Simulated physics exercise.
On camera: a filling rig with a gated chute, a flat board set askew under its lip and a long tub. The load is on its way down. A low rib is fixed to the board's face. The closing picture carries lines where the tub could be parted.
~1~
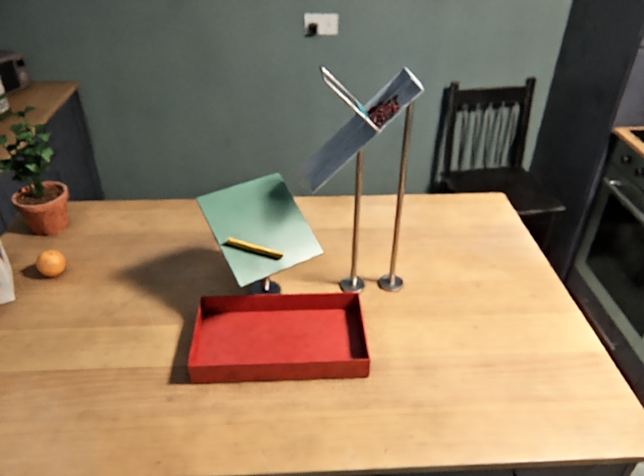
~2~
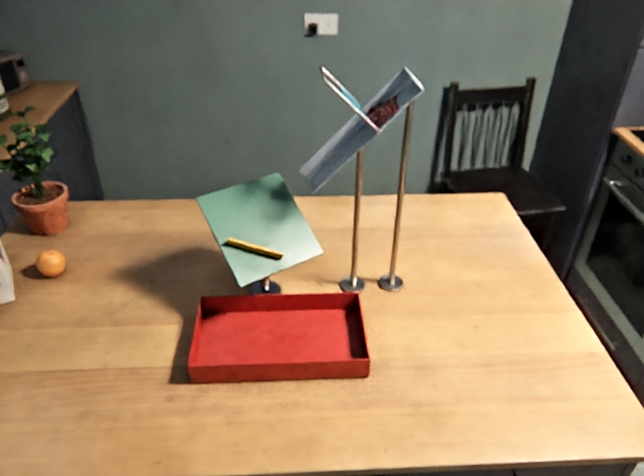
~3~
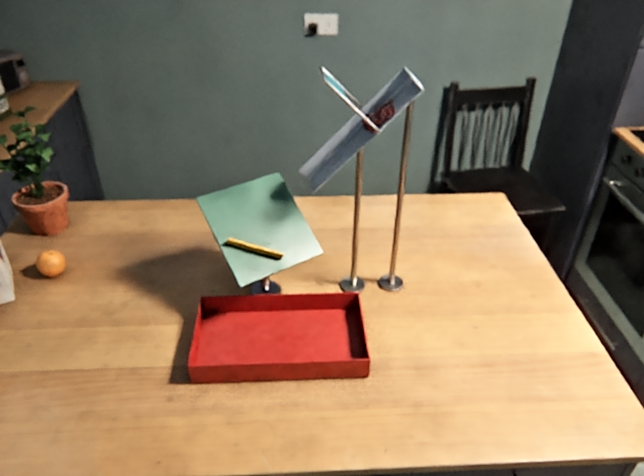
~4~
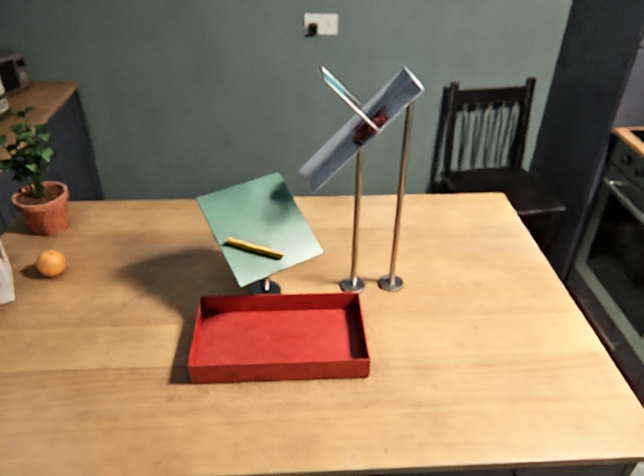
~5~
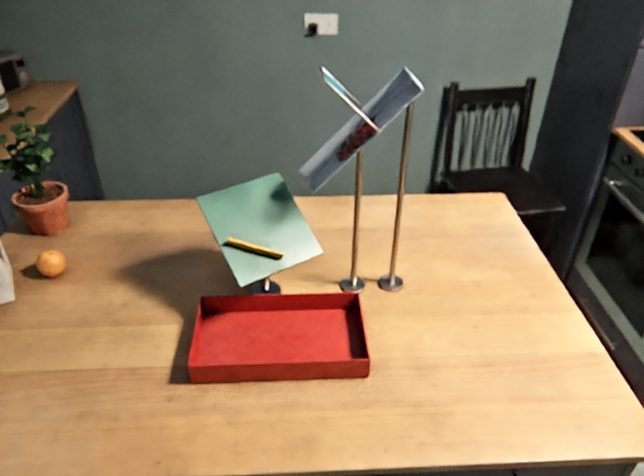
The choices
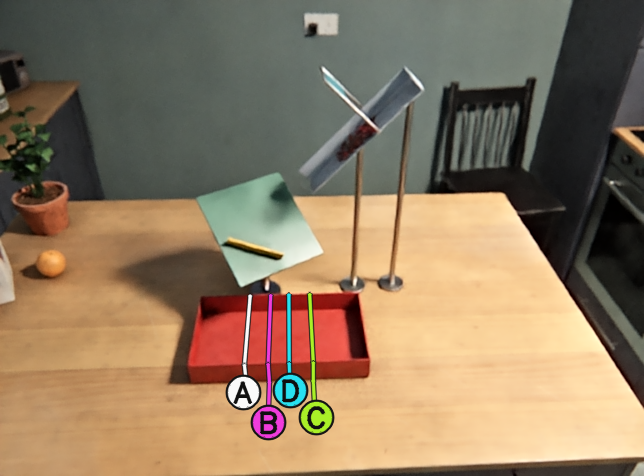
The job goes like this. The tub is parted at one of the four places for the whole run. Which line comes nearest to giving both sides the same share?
C is best.
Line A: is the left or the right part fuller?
Right.
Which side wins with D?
More lands on the right.
On the marked copy, line A crosses the front rim at (244, 364); line B crosses the front rim at (268, 363); line C crosses the front rim at (313, 361); line D crosses the front rim at (289, 362).
Choosing A, of what is caught, just a few on the left of the divider, almost all on the right.
Choosing B, of what is caught, about a tenth on the left of the divider, almost all on the right.
Choosing C, of what is caught, roughly half on the left of the divider, roughly half on the right.
Choosing D, of what is caught, about a tenth on the left of the divider, almost all on the right.
